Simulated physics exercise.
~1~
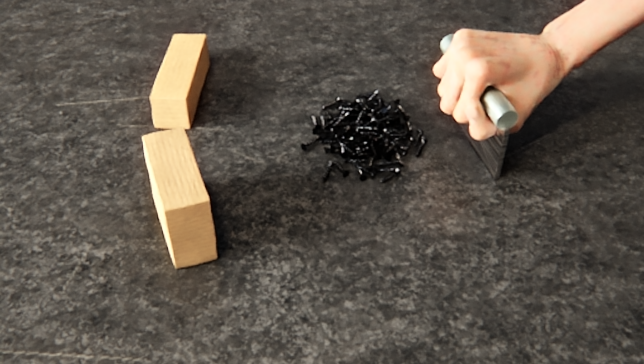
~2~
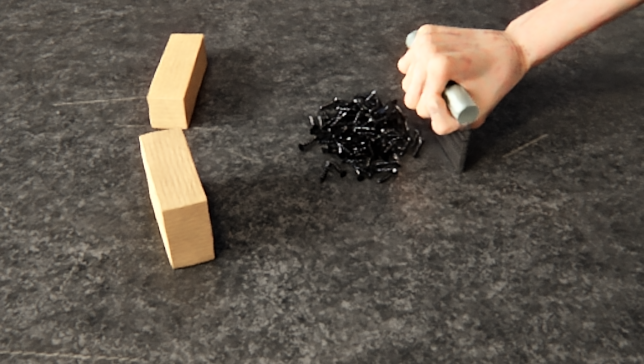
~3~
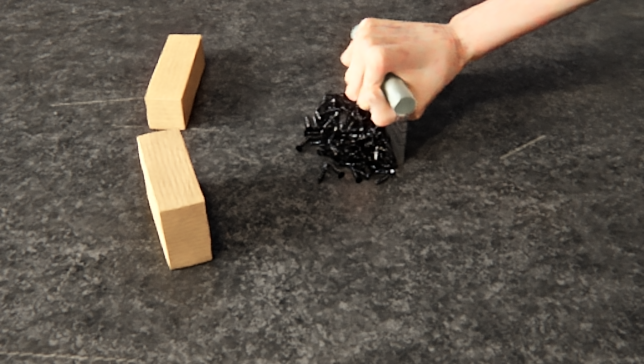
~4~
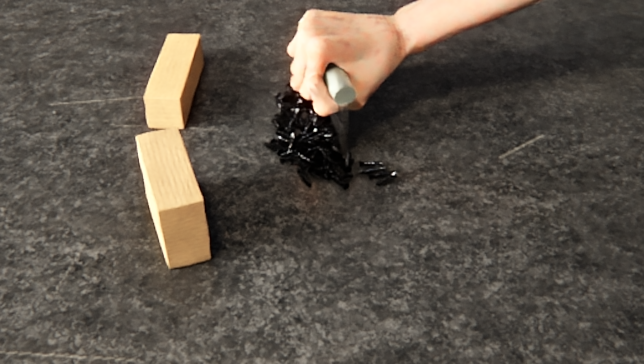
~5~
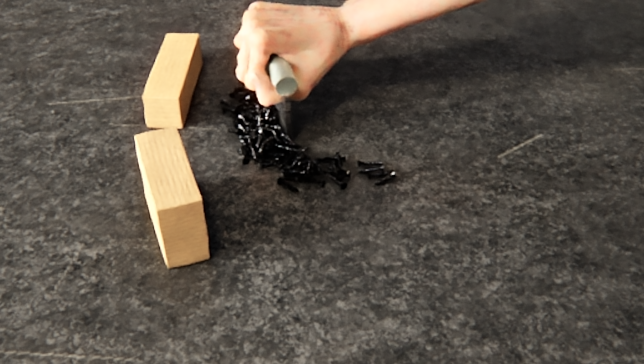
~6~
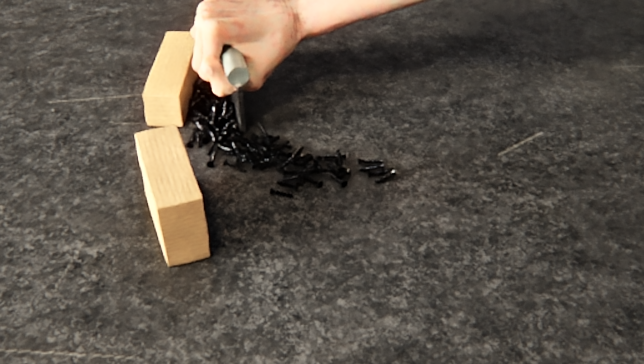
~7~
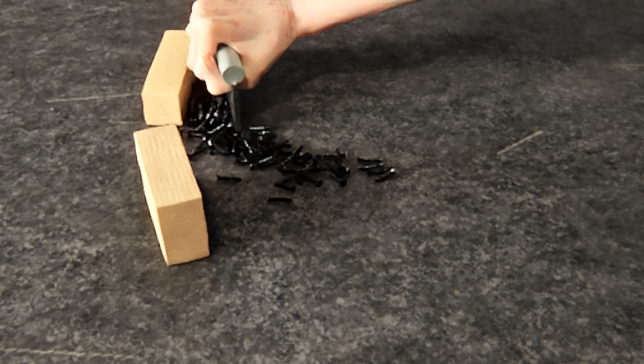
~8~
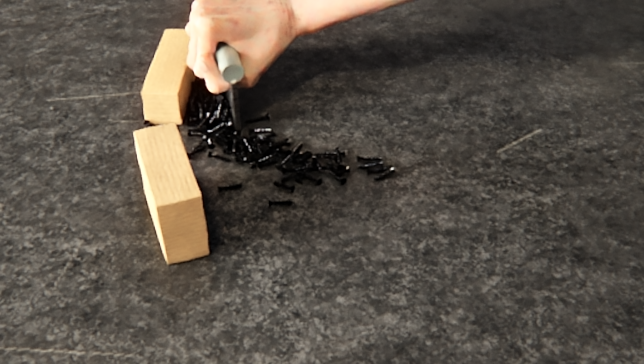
A pile of black screws was pushed left across a dark surface by a hand gripping a scraper, leaving some trailing behind, until the scraper stopped near two wooden blocks with nearly all the screws still in front of them.
